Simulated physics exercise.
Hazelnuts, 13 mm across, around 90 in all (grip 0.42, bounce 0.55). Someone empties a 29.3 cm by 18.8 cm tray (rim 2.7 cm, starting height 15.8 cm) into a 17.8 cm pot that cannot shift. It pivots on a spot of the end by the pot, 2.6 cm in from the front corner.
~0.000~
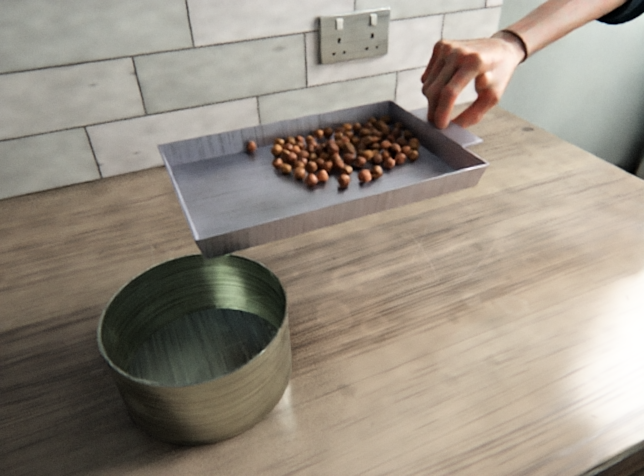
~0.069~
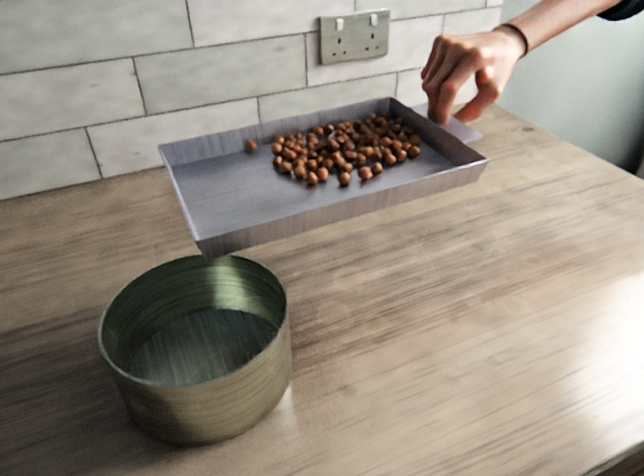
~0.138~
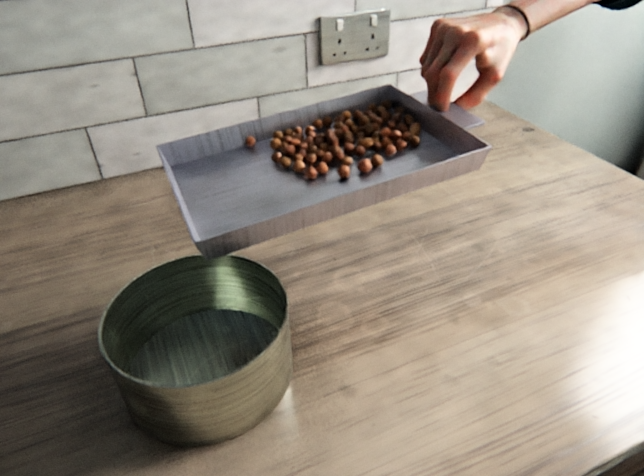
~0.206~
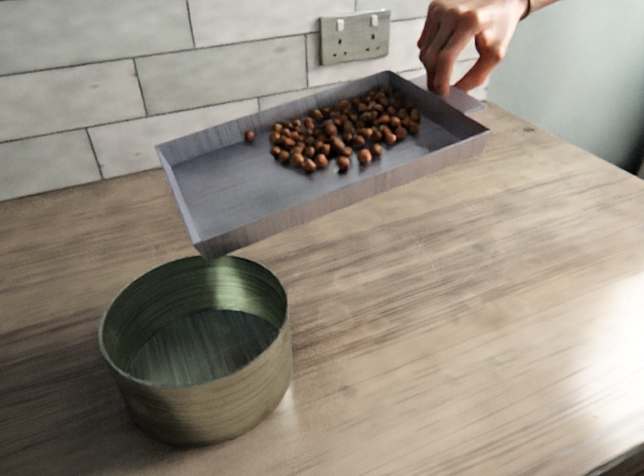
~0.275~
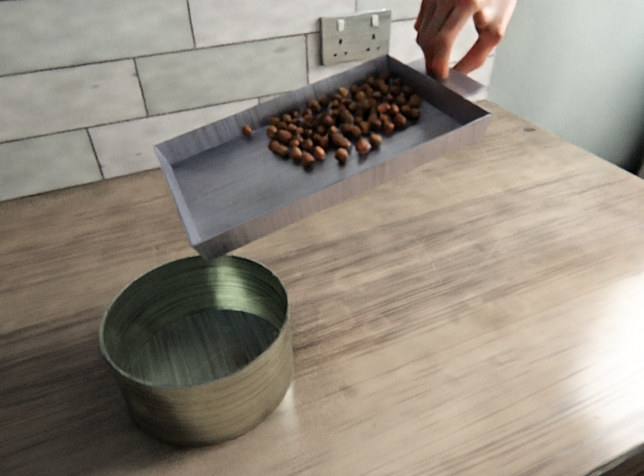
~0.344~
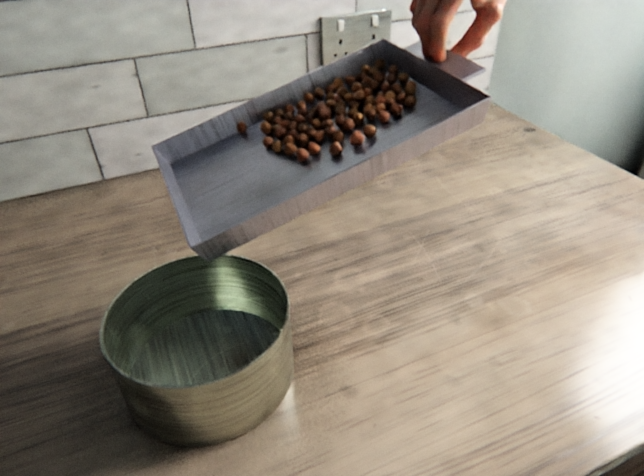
A grey rectangular tray holding a cluster of small reddish-brown, nut-like pieces is held above a wooden countertop, seen from slightly above, with pale tiles and a metal wall socket behind. A round, greenish metal pot sits at the lower left, below the tray's near left corner. A hand at the upper right raises the tray's far end, steepening its leftward slant, while the pieces stay bunched and the camera remains still.
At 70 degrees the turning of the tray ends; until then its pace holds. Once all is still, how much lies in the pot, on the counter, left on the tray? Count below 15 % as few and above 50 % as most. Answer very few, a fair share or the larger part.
Pot very few, counter very few, tray the larger part.
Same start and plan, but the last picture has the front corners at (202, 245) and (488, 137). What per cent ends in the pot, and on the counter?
Pot 30, counter 0.
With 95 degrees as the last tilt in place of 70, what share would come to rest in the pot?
In that case some 65 per cent.
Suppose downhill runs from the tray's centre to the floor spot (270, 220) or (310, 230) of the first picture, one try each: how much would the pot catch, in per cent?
About 5 and 5 per cent.
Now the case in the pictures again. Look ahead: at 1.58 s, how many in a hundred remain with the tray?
Roughly 95 per cent.
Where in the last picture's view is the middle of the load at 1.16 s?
Around (185, 184).
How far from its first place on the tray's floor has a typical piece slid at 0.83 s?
Some 17 cm.
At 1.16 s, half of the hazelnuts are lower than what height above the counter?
Roughly 20 cm.
After 0.83 s, tilt 41 degrees; the tray holds 100 %, the pot 0 %.
After 1.16 s, tilt 59 degrees; the tray holds 95 %, the pot 0 %.
After 1.58 s, tilt 70 degrees; the tray holds 95 %, the pot 0 %.
In the end, at 2.3 s, pot 5 %, counter 0 %, tray 95 %.
